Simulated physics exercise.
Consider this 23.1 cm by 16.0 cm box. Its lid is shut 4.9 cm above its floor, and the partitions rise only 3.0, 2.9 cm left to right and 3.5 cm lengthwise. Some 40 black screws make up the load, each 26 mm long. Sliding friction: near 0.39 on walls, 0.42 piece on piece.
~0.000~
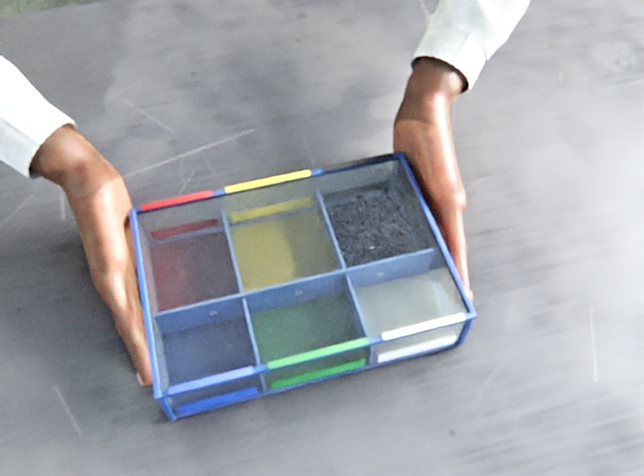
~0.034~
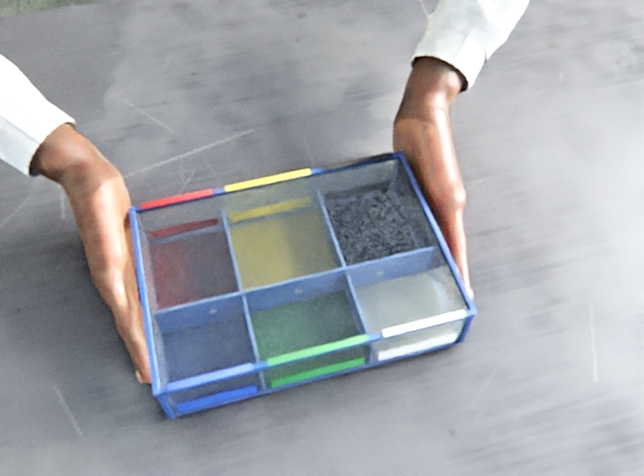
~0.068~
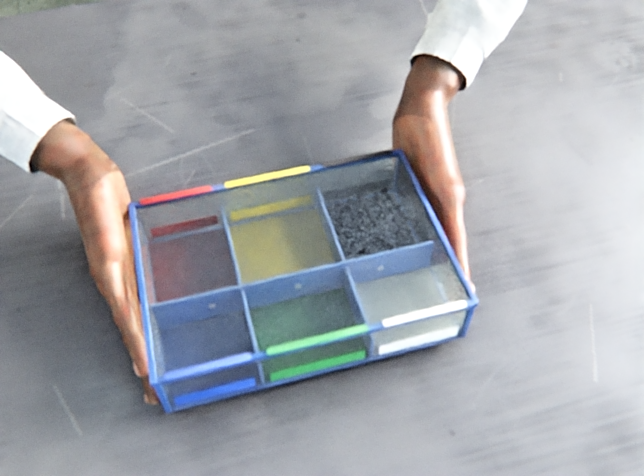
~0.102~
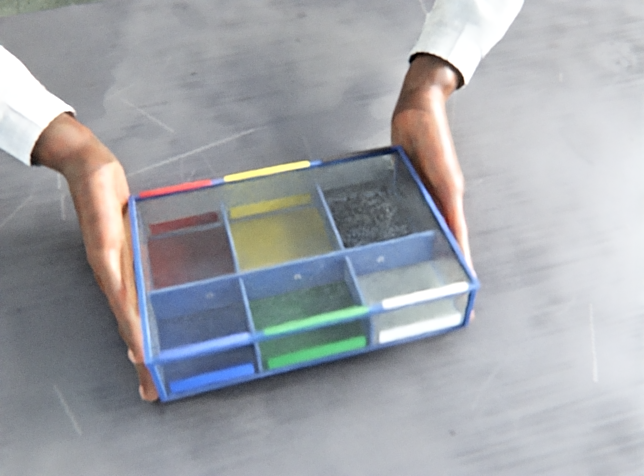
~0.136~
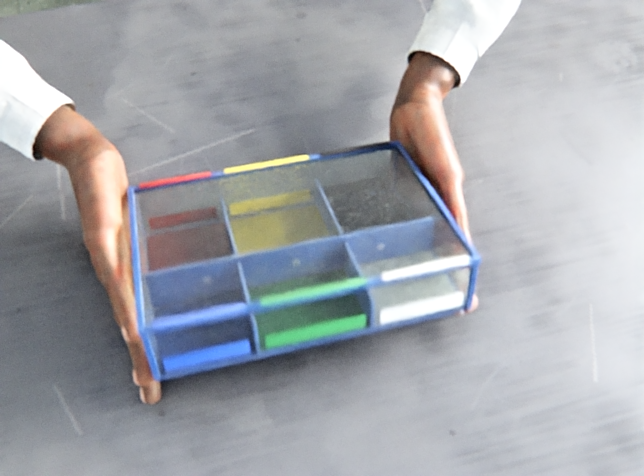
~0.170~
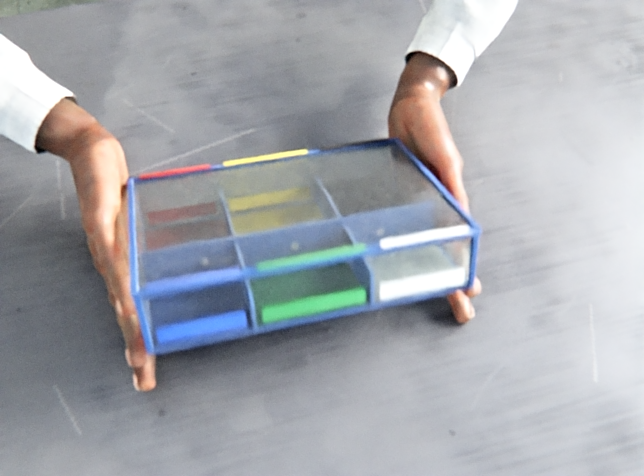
Two hands hold a clear six-compartment box and tilt its front edge upward.
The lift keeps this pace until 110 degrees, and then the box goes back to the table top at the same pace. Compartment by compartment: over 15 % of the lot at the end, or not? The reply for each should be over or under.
For red it is under, for blue it is under, for green it is under, for yellow it is under, for white it is under, for black it is over.
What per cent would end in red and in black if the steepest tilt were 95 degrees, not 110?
Red: 0; black: 100 (per cent).
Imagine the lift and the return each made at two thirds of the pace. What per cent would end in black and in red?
In per cent, black gets 100 and red gets 0.
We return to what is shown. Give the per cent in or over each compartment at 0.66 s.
In per cent: Red 0, blue 0, green 0, yellow 0, white 0, black 100.
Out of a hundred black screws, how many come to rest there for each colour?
Red: 0 %, blue: 0 %, green: 0 %, yellow: 0 %, white: 0 %, black: 100 %.
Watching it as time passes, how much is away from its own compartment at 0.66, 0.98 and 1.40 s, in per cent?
About 0, 0, 0.
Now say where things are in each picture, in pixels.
In the first picture, box tilt 0 degrees, front corners at (161, 393) and (470, 314); black 100 %.
In the second picture, box tilt 1 degrees, front corners at (160, 389) and (470, 311).
In the third picture, box tilt 4 degrees, front corners at (157, 379) and (471, 302), lowest corner right back.
In the fourth picture, box tilt 9 degrees, front corners at (151, 359) and (473, 285), lowest corner right back.
In the fifth picture, box tilt 17 degrees, front corners at (145, 329) and (474, 259), lowest corner right back.
In the sixth picture, box tilt 24 degrees, front corners at (138, 292) and (474, 230), lowest corner right back; black 100 %. The box's pace is about 220 degrees a second.
Then, at 0.66 s, tilt 109 degrees; black 100 %.
After 0.98 s, tilt 46 degrees; black 100 %.
Then, at 1.40 s, tilt 0 degrees; black 100 %.
At rest (2.0 s), red 0 %, blue 0 %, green 0 %, yellow 0 %, white 0 %, black 100 %.
